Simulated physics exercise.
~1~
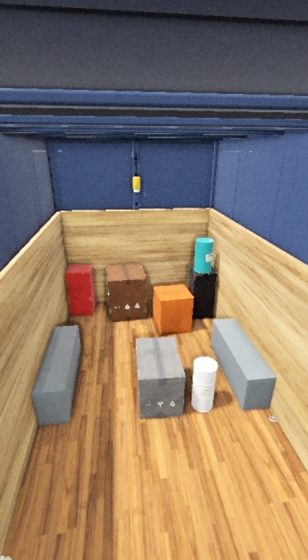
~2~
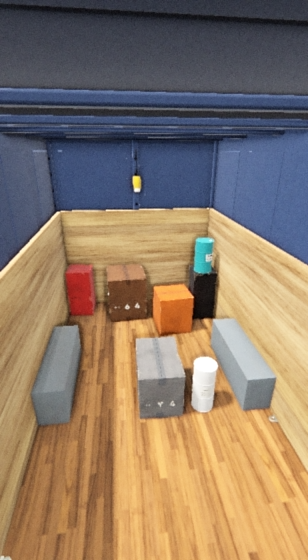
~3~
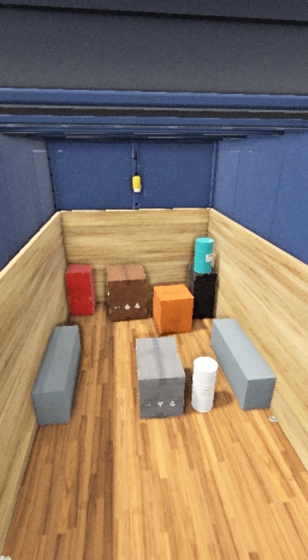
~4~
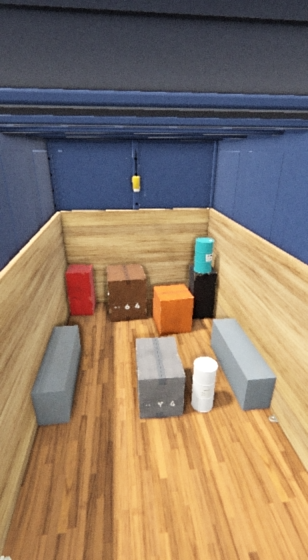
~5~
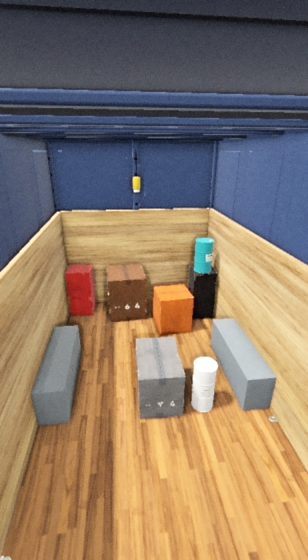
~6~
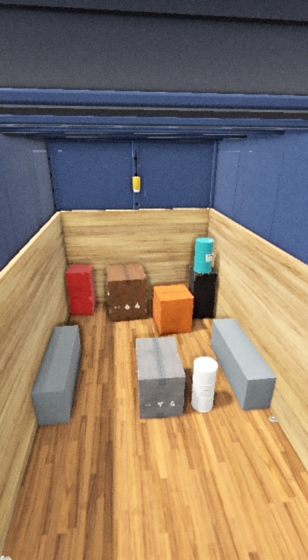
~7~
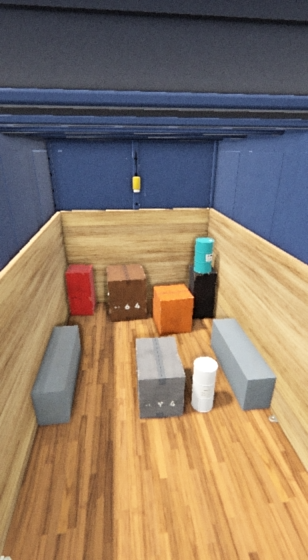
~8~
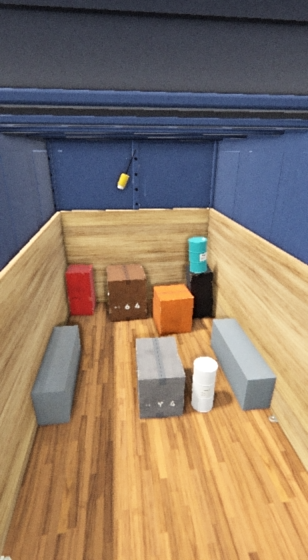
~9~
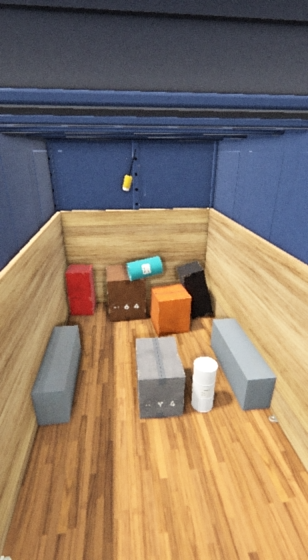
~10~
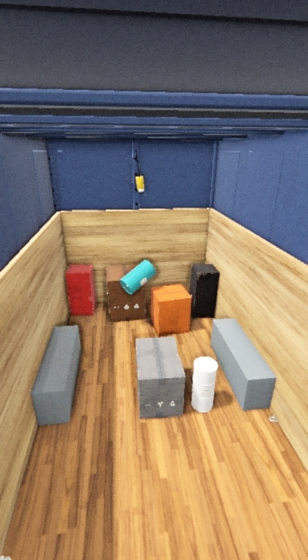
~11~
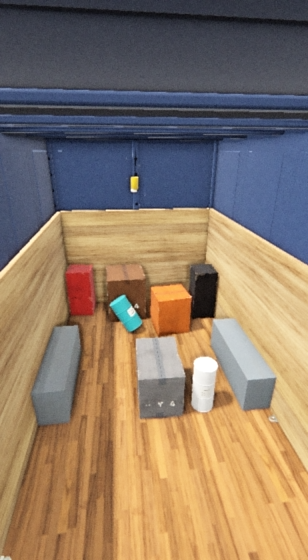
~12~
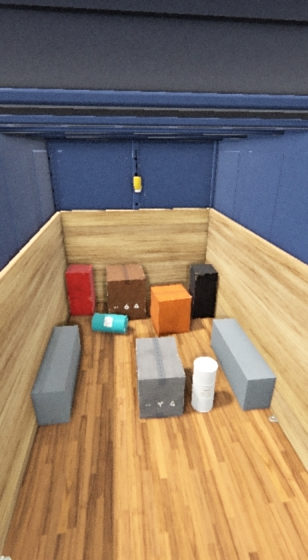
In this clip, boxes and canisters stand in a wood-lined load bay until the turquoise canister topples left off the black box, which tilts briefly and settles upright, then tumbles over the brown box to the floor, ending on its side near the red box.
